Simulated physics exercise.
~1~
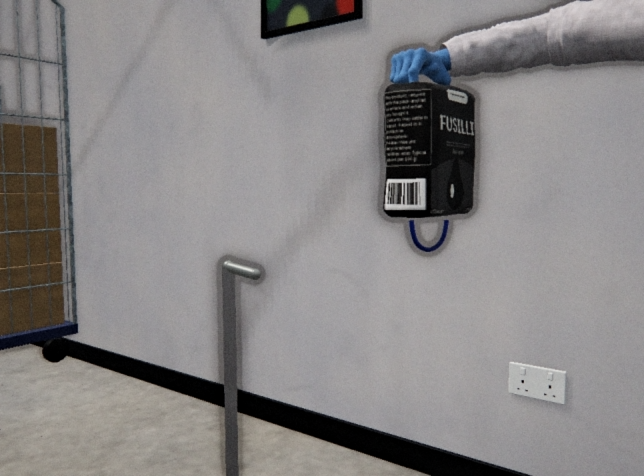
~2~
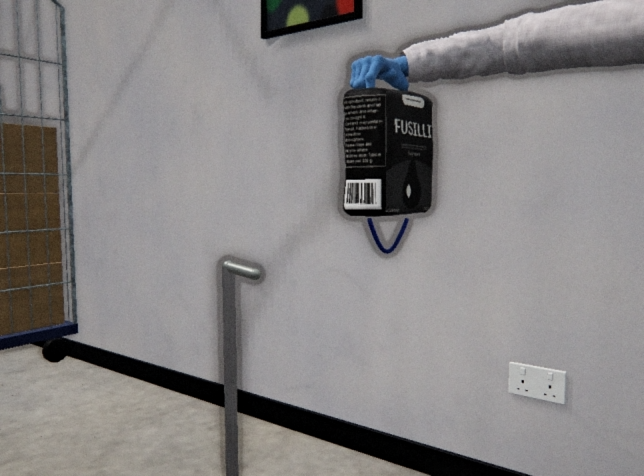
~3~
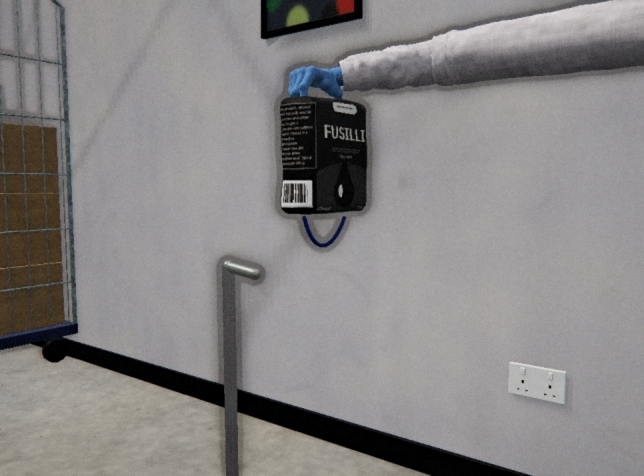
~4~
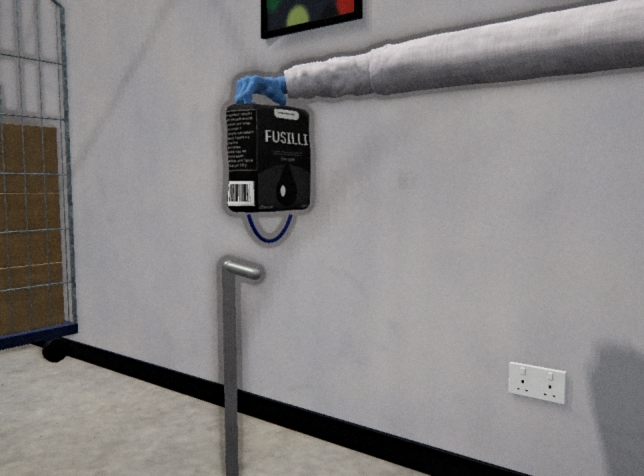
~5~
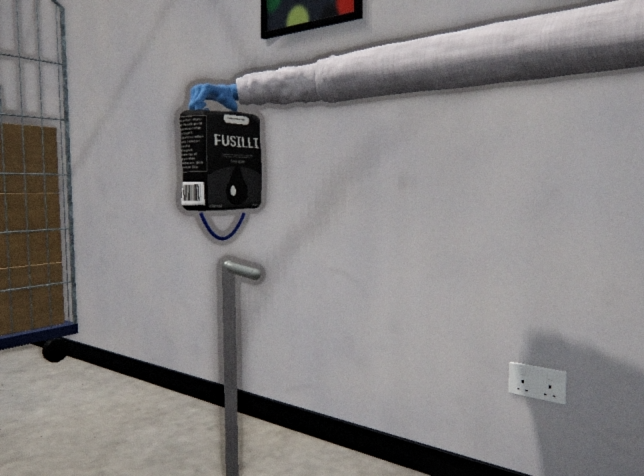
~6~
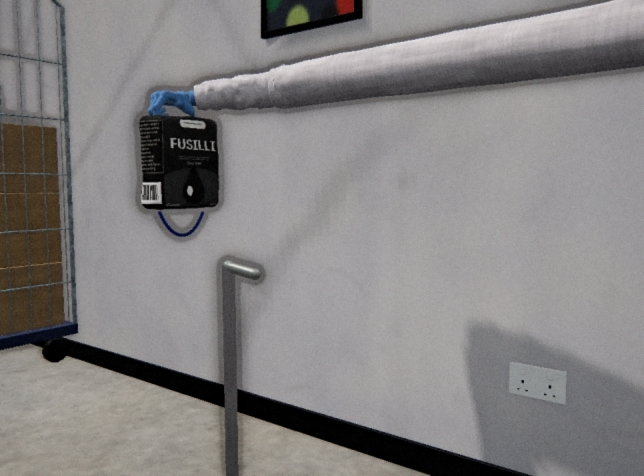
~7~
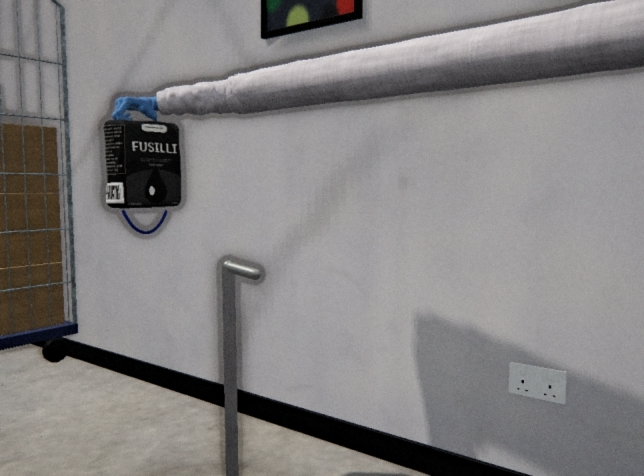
A black sack printed with the word "FUSILLI" hangs from a blue-gloved hand at the end of a pale grey sleeve, with a dark blue loop dangling beneath it. The view is fixed, facing a light grey wall with a white socket at lower right, a wire cage at left and a short grey post with a bar at its top. The arm carries the upright sack steadily left from the right side. It nears the post, and the loop passes above the bar without catching. The sack ends up clear, left of the post, still held in the hand.
